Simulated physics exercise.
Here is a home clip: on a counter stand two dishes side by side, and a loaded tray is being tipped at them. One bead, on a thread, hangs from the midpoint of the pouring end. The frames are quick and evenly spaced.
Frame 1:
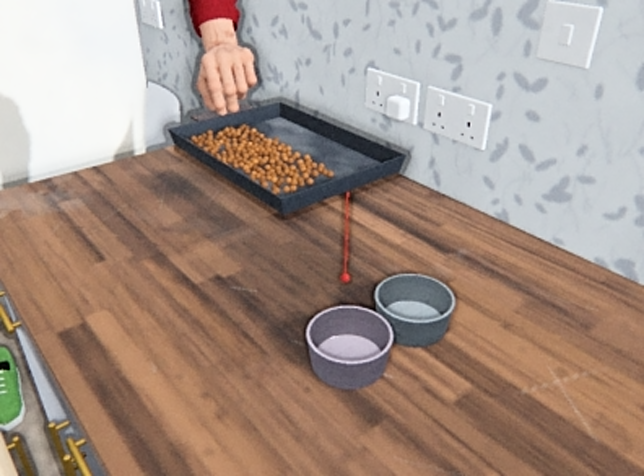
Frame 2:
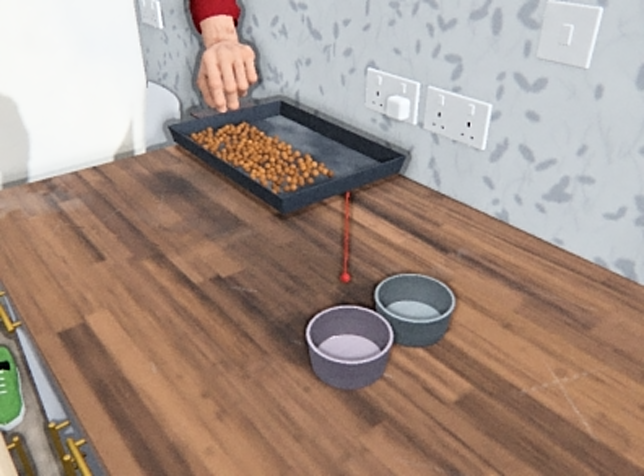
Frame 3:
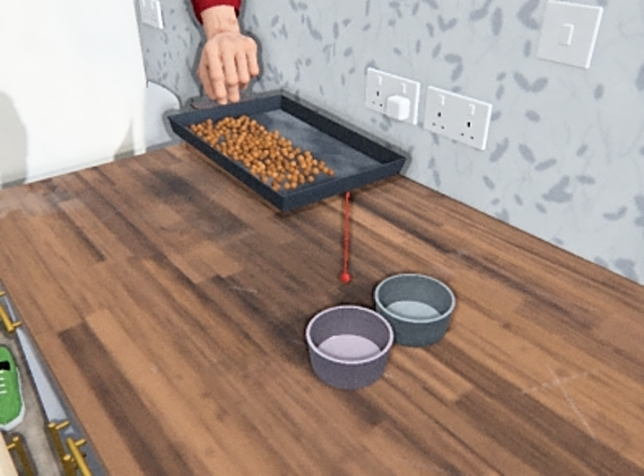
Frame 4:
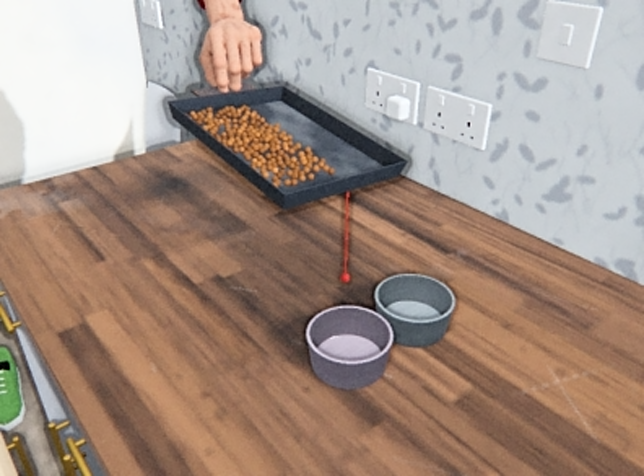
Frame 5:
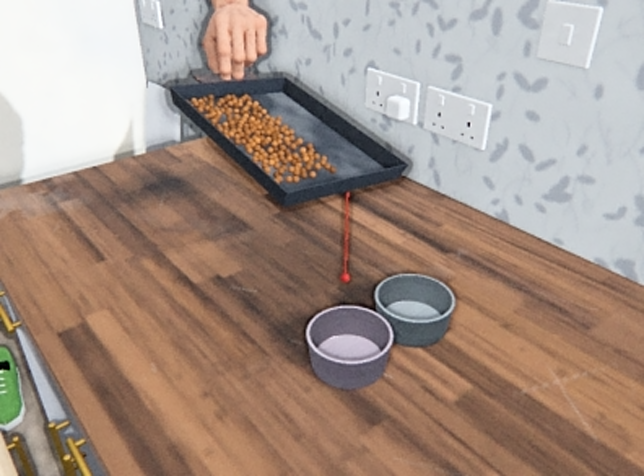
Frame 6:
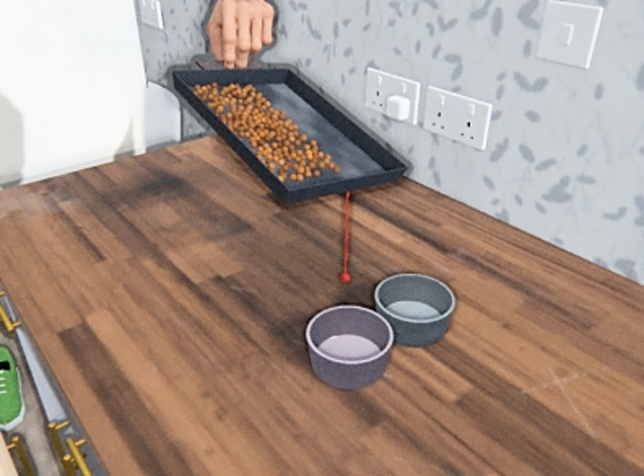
At the start, a hand in a red sleeve holds a dark tray of brown cereal balls above two empty dishes on a wooden counter, a red bead hanging from its near end. The hand then gradually raises the far end, steepening the tray's tilt, while the dishes stay still.
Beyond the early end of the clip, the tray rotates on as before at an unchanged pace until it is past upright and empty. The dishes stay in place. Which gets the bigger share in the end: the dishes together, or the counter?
I expect most of the load to be wasted.
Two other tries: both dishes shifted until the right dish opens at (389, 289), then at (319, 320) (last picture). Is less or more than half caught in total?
Short of half, then short of half.
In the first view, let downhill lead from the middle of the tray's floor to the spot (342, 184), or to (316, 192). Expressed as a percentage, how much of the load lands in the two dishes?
For the first aim it is 90 in a hundred, for the second 60 in a hundred.
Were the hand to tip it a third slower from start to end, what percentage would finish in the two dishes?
I'd expect close to 20 per cent.
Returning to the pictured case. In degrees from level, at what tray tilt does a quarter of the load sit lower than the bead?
A tilt of roughly 95°.
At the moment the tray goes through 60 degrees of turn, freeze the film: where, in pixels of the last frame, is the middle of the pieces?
I'd put the middle close to (375, 173).
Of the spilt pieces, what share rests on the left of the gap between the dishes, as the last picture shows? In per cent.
Left share: Some 20 per cent.
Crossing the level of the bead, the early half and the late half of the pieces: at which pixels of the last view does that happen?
The first part passes (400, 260); everything after passes (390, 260).
Soon, tray tipped steeply; most on the tray; a stray few outside both; a small part in the air.
A while on, tray tipped right over; about two thirds on the tray; a stray few in the right dish; about a quarter outside both; a small part in the air.
Towards the end, tray tipped past a quarter turn; about a quarter in the right dish; most outside both.
Finally, tray tipped past a quarter turn; none in the left dish; about a quarter in the right dish; most outside both.
